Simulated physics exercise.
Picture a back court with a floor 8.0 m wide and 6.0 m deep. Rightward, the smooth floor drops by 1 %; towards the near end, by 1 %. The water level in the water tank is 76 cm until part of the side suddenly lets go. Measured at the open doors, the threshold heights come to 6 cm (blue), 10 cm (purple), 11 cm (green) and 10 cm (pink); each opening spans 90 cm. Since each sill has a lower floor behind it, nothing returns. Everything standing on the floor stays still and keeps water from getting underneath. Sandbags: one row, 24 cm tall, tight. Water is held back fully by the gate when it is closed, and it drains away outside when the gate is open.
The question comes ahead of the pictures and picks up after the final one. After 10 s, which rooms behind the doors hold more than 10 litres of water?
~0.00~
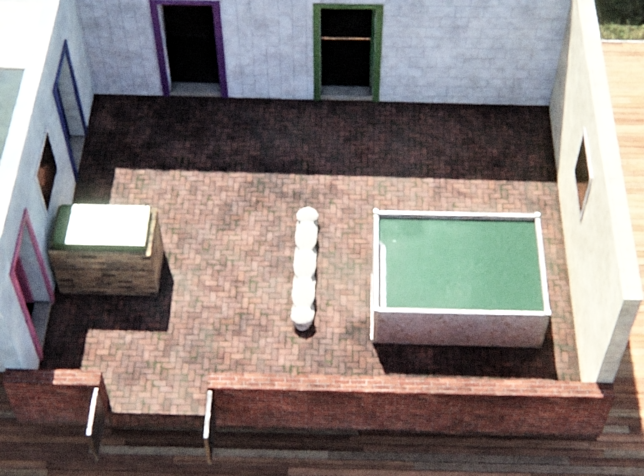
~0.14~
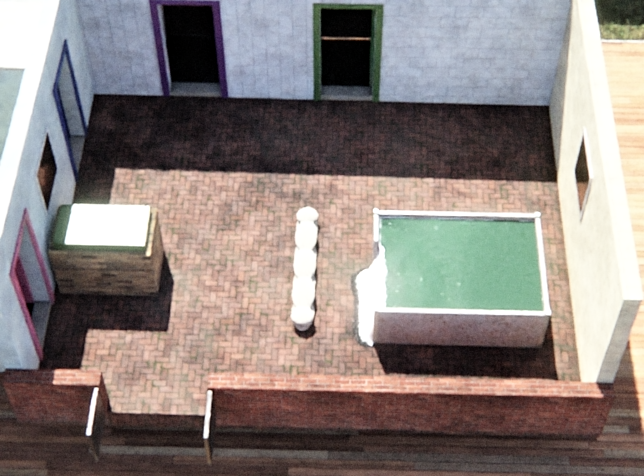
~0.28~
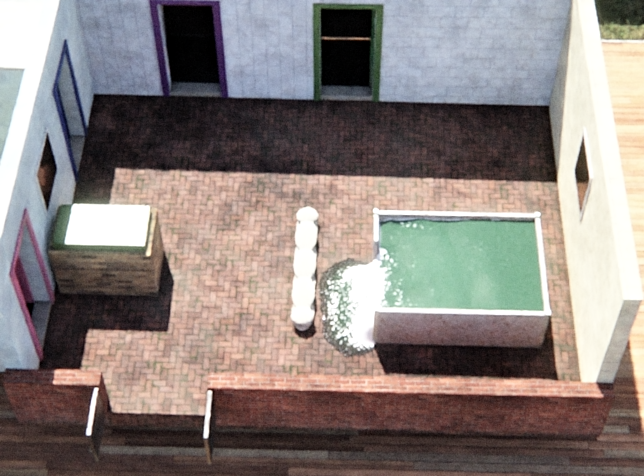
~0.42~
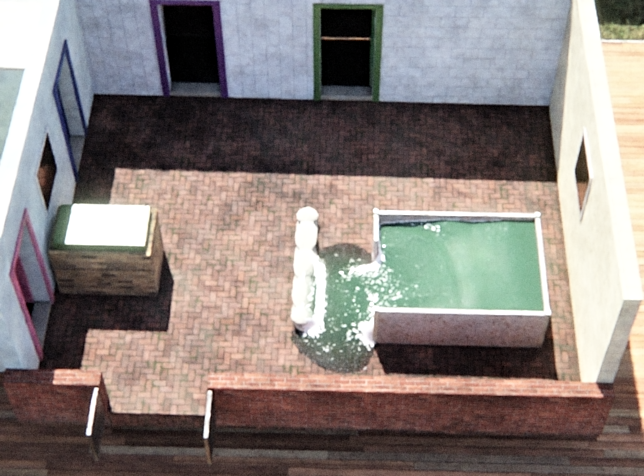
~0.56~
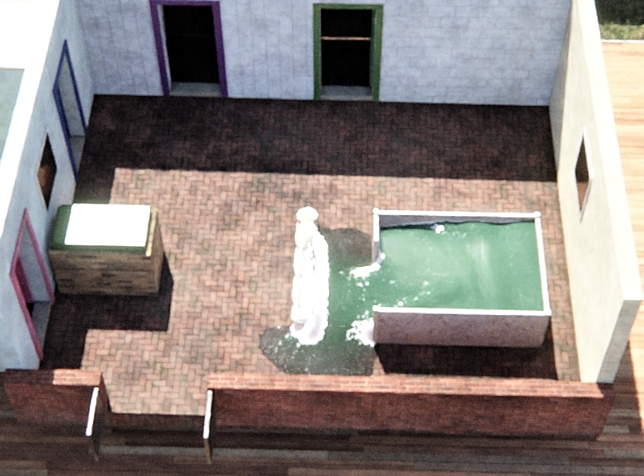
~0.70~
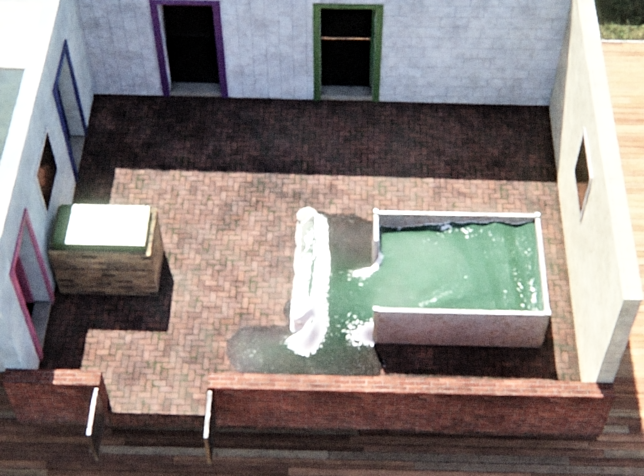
Room by room: Behind the blue door 10 litres at most, behind the purple door 10 litres at most, behind the green door 10 litres at most, behind the pink door more than 10 litres.
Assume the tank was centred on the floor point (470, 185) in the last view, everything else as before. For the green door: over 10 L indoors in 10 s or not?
Lab note: Green door limit not exceeded.
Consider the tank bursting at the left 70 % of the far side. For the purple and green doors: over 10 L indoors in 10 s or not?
Here's how it goes: Purple falls short, green exceeds it.
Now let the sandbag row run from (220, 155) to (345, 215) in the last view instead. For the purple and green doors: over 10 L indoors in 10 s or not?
Result: Purple door inside the limit; green door inside the limit.
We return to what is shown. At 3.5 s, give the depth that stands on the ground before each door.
Depths in centimetres - blue: 1, purple: 0, green: 11, pink: 23.
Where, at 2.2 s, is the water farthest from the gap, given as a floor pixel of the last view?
Somewhere around (34, 395).
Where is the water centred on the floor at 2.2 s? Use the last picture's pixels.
I'd put it close to (365, 300).
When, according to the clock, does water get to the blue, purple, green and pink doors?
Times: Blue 3.6 seconds, purple 4.0 seconds, green 1.8 seconds, pink 2.4 seconds.
After 1.4 s water covers 25 % of the floor and is deepest (50 cm) near (324, 310); blue door not reached, purple door not reached, green door not reached, pink door not reached.
After 2.2 s water covers 50 % of the floor and is deepest (43 cm) near (324, 310); blue door not reached, purple door not reached, green door 10 cm at the sill, 0 L in, pink door not reached.
After 3.5 s water covers 70 % of the floor and is deepest (27 cm) near (324, 310); blue door not reached, purple door not reached, green door 11 cm at the sill, 1 L in, pink door 23 cm at the sill, 36 L in.
After 6.0 s water covers 85 % of the floor and is deepest (16 cm) near (321, 403); blue door 2 cm at the sill, 0 L in, purple door 2 cm at the sill, 0 L in, green door 8 cm at the sill, 2 L in, pink door 12 cm at the sill, 110 L in.
After 10.0 s water covers 95 % of the floor and is deepest (14 cm) near (584, 411); blue door 1 cm at the sill, 0 L in, purple door 2 cm at the sill, 0 L in, green door 3 cm at the sill, 2 L in, pink door 5 cm at the sill, 113 L in.
